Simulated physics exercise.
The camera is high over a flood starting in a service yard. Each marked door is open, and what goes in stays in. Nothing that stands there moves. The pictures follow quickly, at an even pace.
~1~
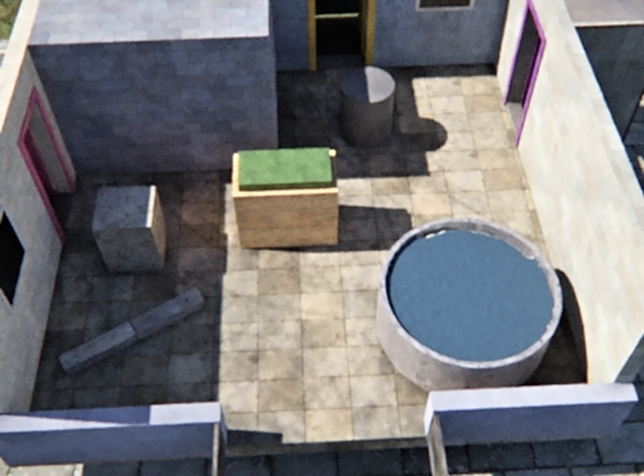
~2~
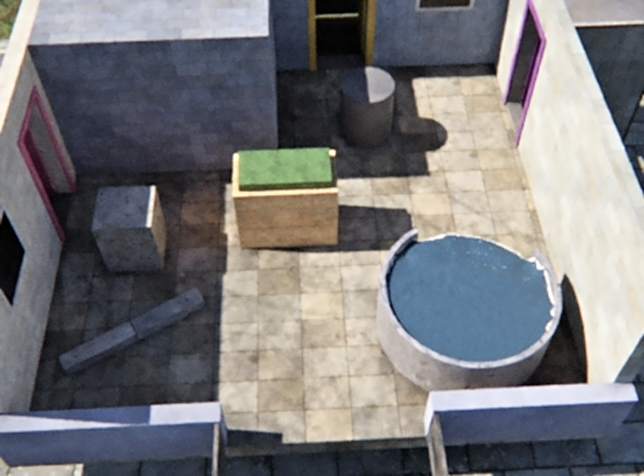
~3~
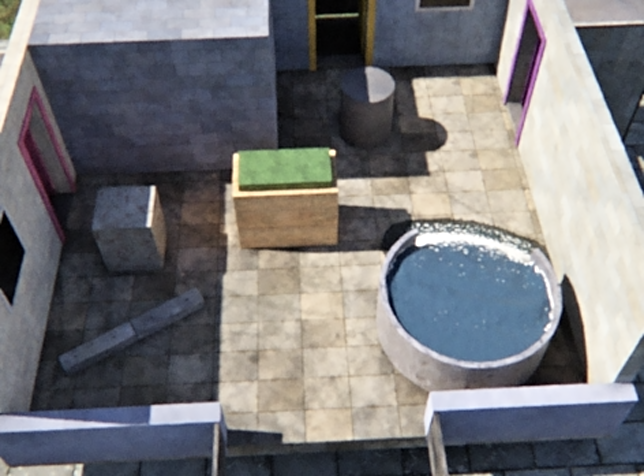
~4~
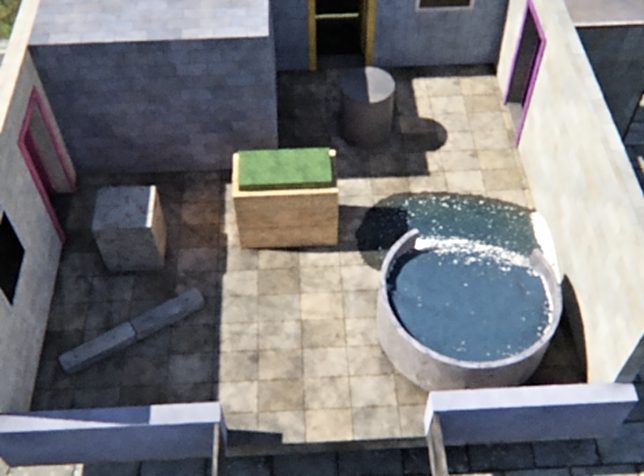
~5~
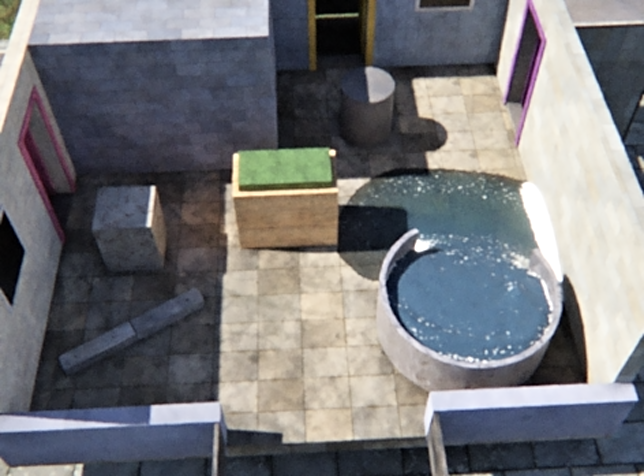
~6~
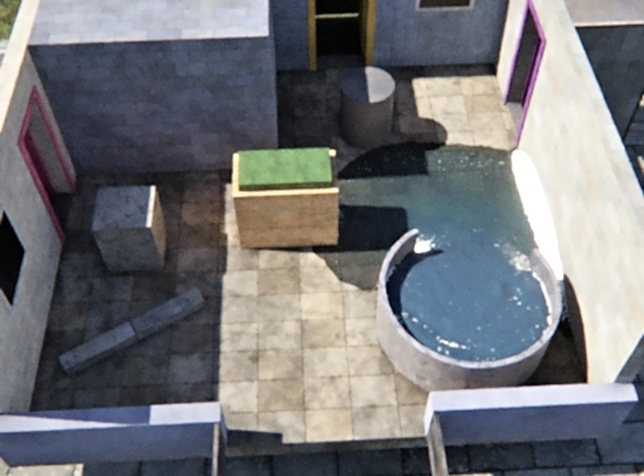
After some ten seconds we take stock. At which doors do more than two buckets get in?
The yellow door floods; the pink door floods; the purple door floods.
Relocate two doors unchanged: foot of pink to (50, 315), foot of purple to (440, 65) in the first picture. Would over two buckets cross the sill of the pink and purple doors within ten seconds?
The pink door is under, the purple door is over.
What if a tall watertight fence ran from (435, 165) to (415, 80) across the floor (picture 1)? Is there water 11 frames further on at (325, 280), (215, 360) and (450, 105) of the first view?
As listed: Dry, not flooded, under water.
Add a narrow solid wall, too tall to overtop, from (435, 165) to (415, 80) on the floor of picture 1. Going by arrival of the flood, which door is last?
That is the door marked pink.
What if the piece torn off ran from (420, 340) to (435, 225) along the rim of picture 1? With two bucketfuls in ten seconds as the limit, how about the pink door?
The pink one floods.
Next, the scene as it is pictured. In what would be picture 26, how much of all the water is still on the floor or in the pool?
Close to 98 %.
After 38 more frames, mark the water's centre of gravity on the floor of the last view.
Near (405, 173).
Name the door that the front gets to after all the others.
I say the one in pink.
A moment on, water covers 40 % of the floor; the yellow door not reached, the pink door not reached, the purple door wet at the sill, nothing in.
Next, water covers 40 % of the floor; the yellow door wet at the sill, nothing in, the pink door not reached, the purple door under two buckets in.
Then, water covers 50 % of the floor; the yellow door under two buckets in, the pink door not reached, the purple door over two buckets in.
Later, water covers 65 % of the floor; the yellow door far over two buckets in, the pink door not reached, the purple door far over two buckets in.
In the end, water covers 85 % of the floor; the yellow door far over two buckets in, the pink door far over two buckets in, the purple door far over two buckets in.
